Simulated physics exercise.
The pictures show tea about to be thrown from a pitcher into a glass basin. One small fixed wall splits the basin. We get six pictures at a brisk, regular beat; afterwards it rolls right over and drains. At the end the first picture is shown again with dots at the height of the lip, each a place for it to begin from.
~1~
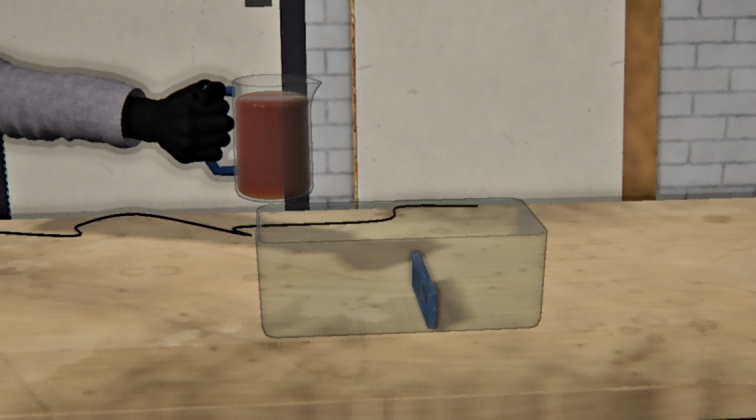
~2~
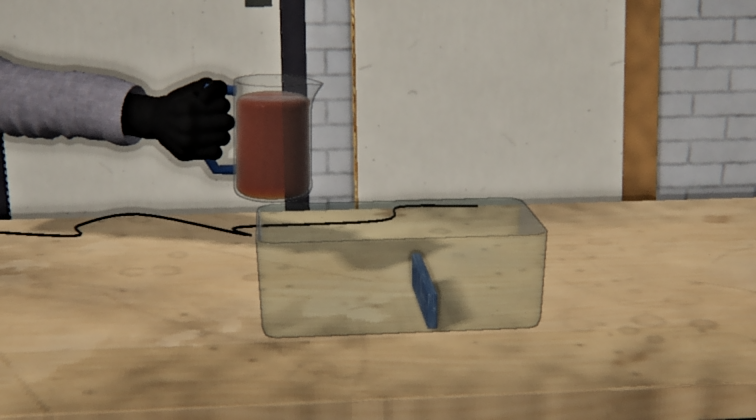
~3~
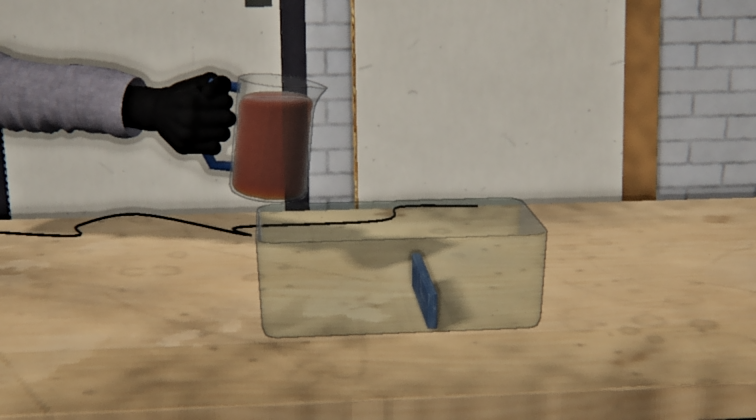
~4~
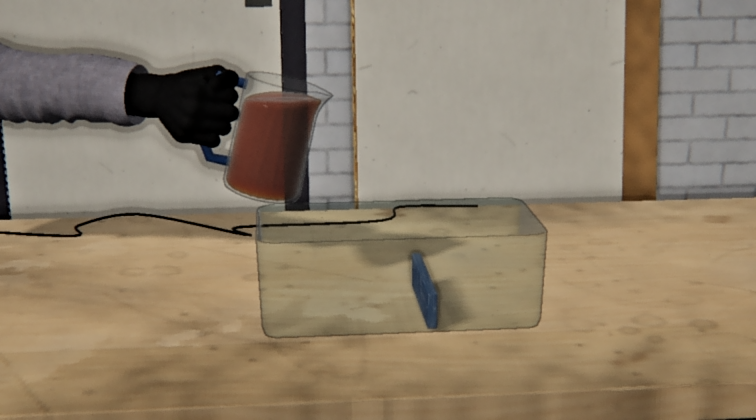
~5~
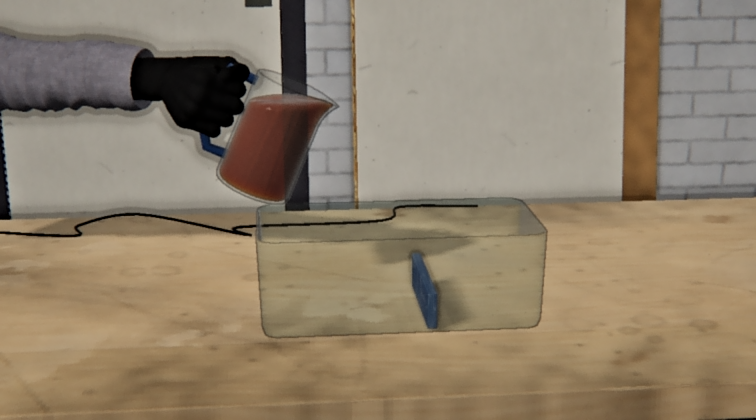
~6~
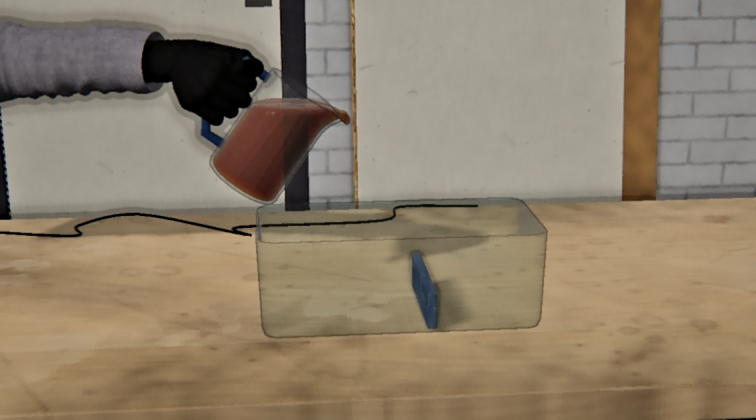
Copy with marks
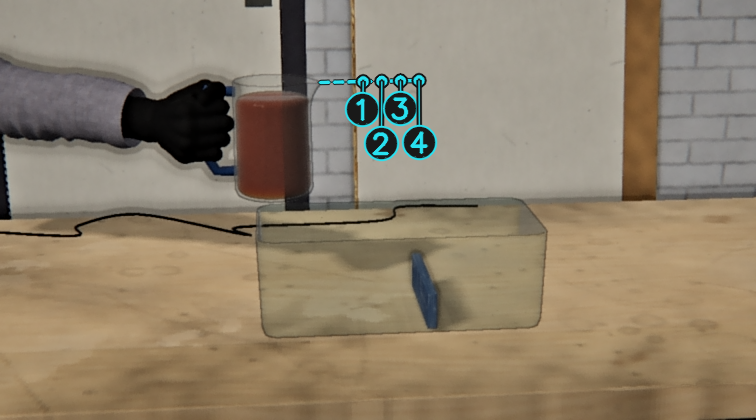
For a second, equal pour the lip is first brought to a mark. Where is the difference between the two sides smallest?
Choose 1.
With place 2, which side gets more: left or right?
More ends on the right.
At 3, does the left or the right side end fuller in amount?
The right side.
In cyan, 1 at (363, 81); 2 at (381, 81); 3 at (400, 80); 4 at (419, 80).
With 1, about 49 % ends left of the wall and 50 % right of it.
With 2, about 24 % ends left of the wall and 75 % right of it.
With 3, about 8 % ends left of the wall and 90 % right of it.
With 4, about 6 % ends left of the wall and 92 % right of it.
